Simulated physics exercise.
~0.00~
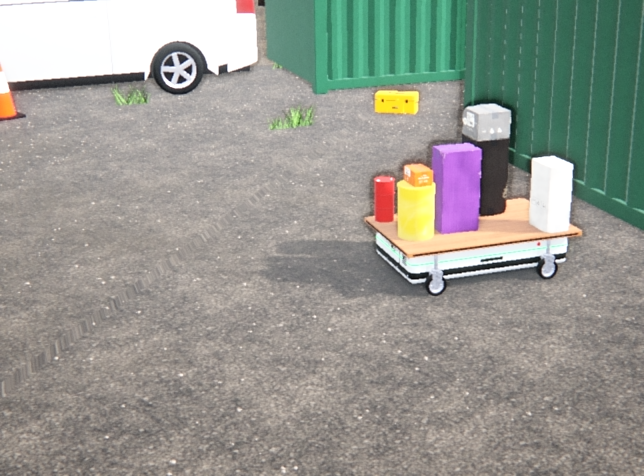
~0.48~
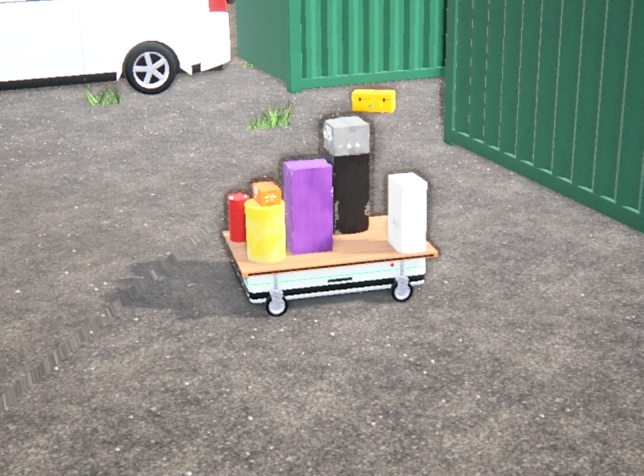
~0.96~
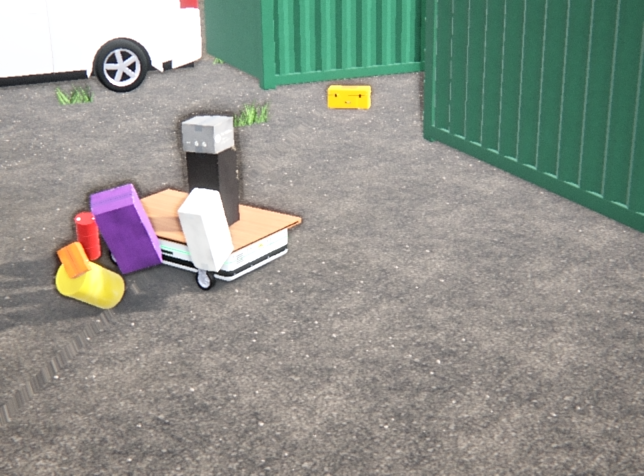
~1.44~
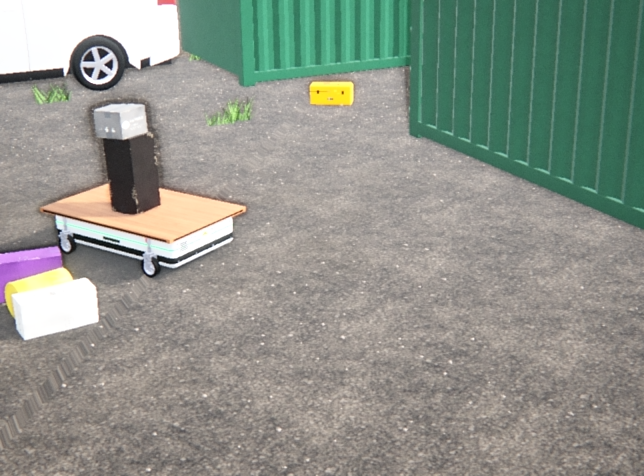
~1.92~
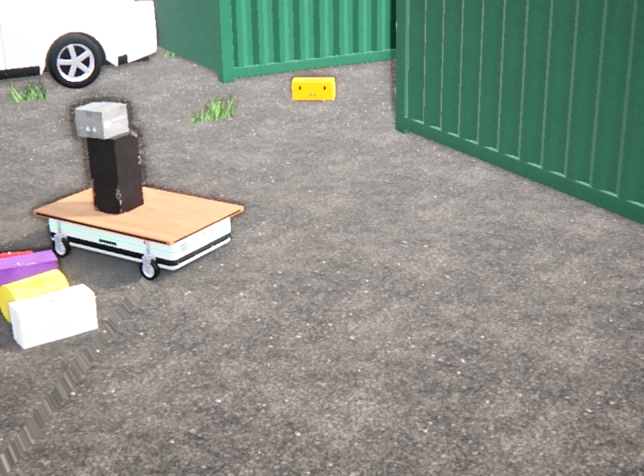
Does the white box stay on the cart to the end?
No, the white box tips as the cart turns and ends up lying on the ground beside it.
